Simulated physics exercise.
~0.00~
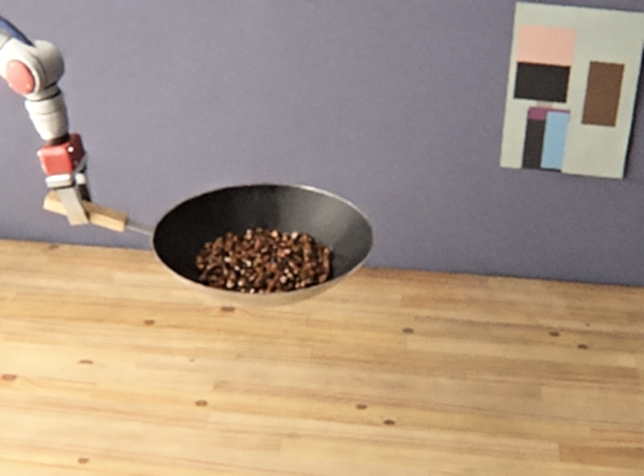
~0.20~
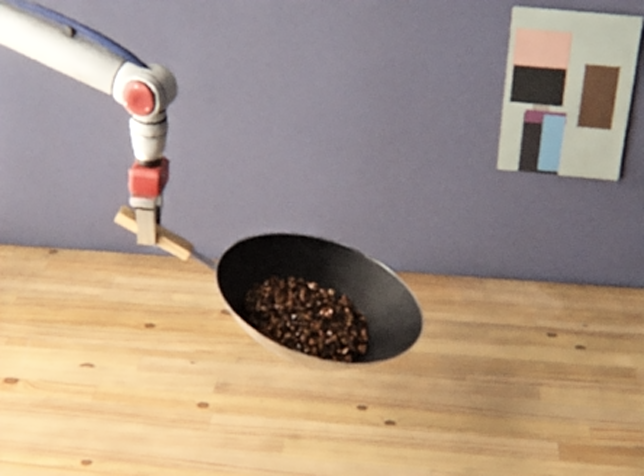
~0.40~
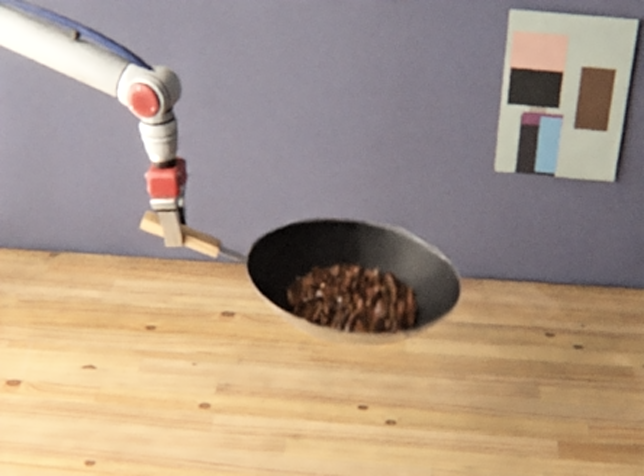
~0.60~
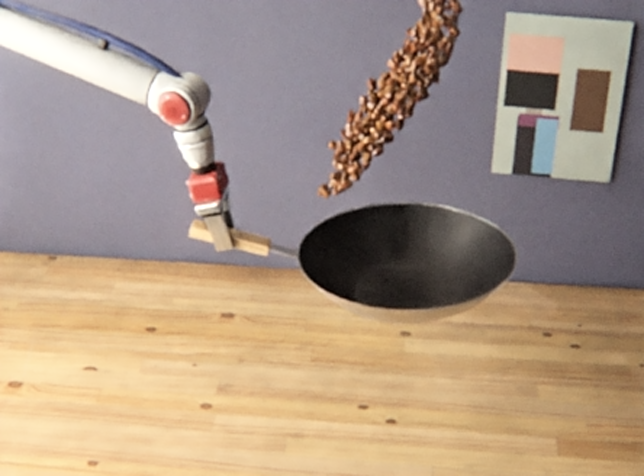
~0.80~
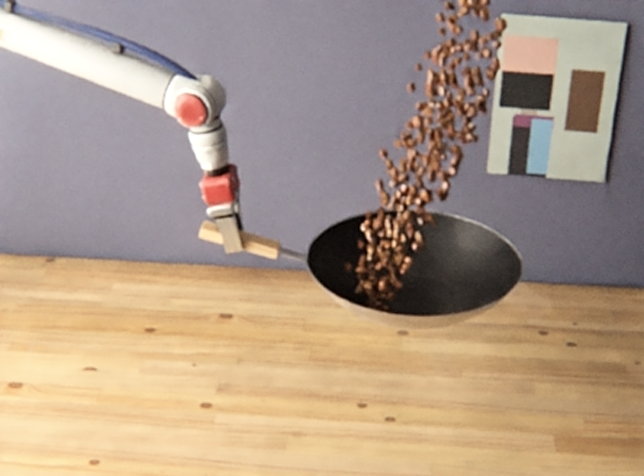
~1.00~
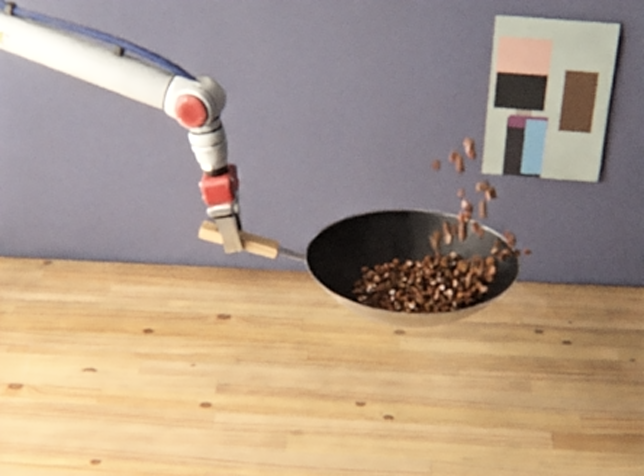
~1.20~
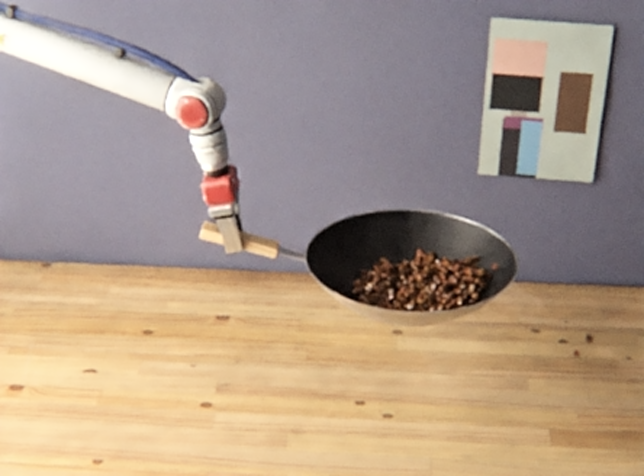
Above a wooden table, a robot arm tosses brown pellets from a wok and catches nearly all.
